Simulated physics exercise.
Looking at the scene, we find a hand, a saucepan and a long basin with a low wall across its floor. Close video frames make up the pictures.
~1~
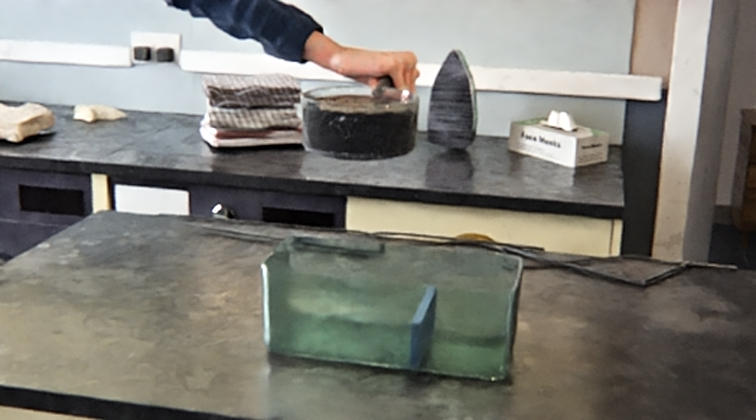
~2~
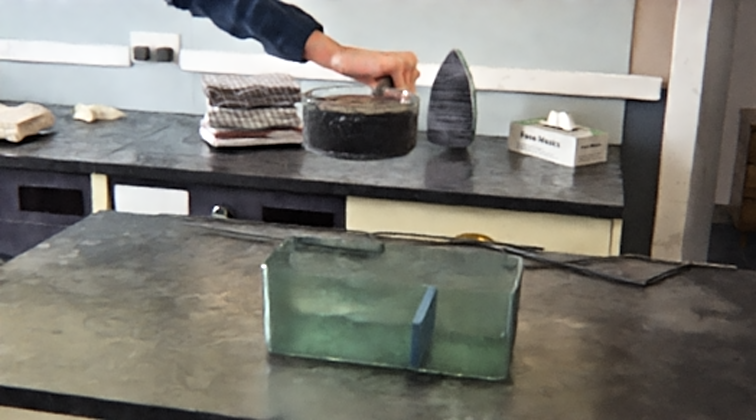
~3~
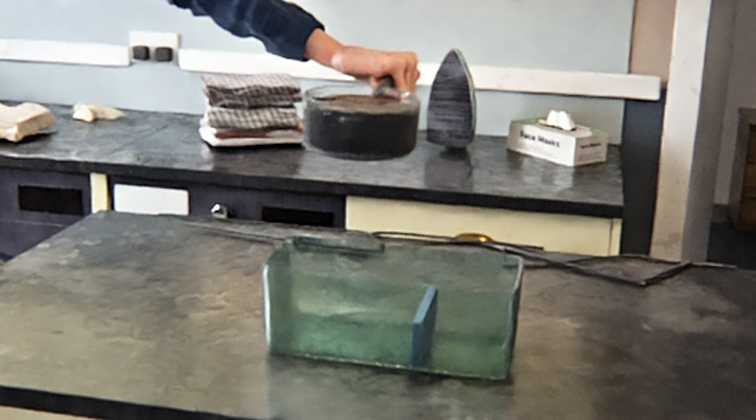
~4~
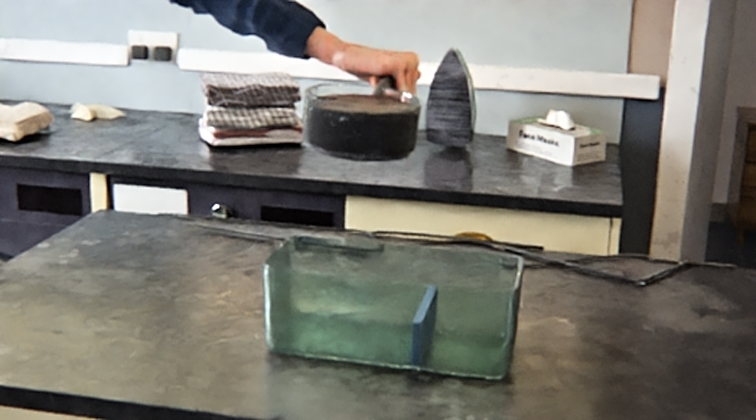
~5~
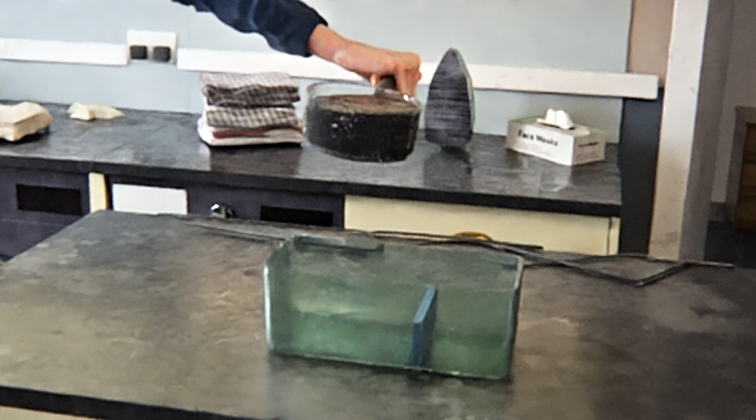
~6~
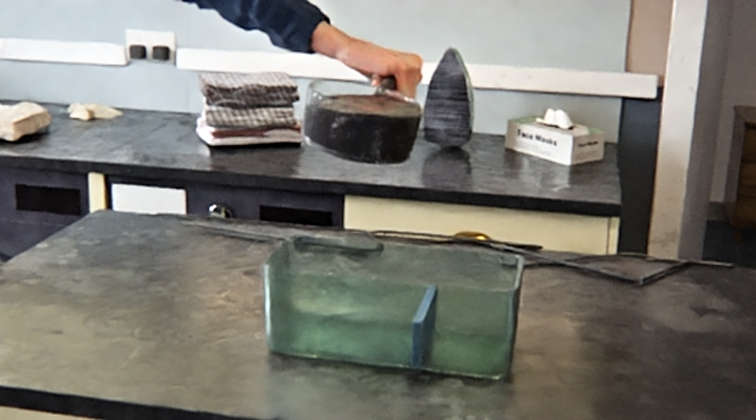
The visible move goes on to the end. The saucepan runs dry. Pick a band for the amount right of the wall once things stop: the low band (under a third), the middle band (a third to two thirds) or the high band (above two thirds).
The high band.
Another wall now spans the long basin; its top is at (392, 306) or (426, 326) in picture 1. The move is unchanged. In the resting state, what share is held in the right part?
Try 1: About 95 percent; try 2: About 55 percent.
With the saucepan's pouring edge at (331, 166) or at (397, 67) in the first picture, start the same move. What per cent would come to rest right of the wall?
First try: 5 percent; second try: 75 percent.
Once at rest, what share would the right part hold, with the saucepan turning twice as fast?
Around 65 percent ends up there.
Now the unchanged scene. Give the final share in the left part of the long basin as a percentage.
That works out to roughly 15 percent.
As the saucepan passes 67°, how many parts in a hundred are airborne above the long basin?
It's close to 40 per cent.
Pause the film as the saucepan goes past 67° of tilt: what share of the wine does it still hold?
45 %.
A moment on, the saucepan is tipped part way and 46 per cent is still to pour, 0 is left of the wall and 14 right of it.
Next, the saucepan is tipped right over and 6 per cent is still to pour, 4 is left of the wall and 79 right of it.
Then the saucepan is tipped right over and 0 per cent is still to pour, 16 is left of the wall and 83 right of it.
Later the saucepan is tipped right over and 0 per cent is still to pour, 16 is left of the wall and 83 right of it.
In the end 16 per cent lies left of the wall, 83 right of it and 1 outside.
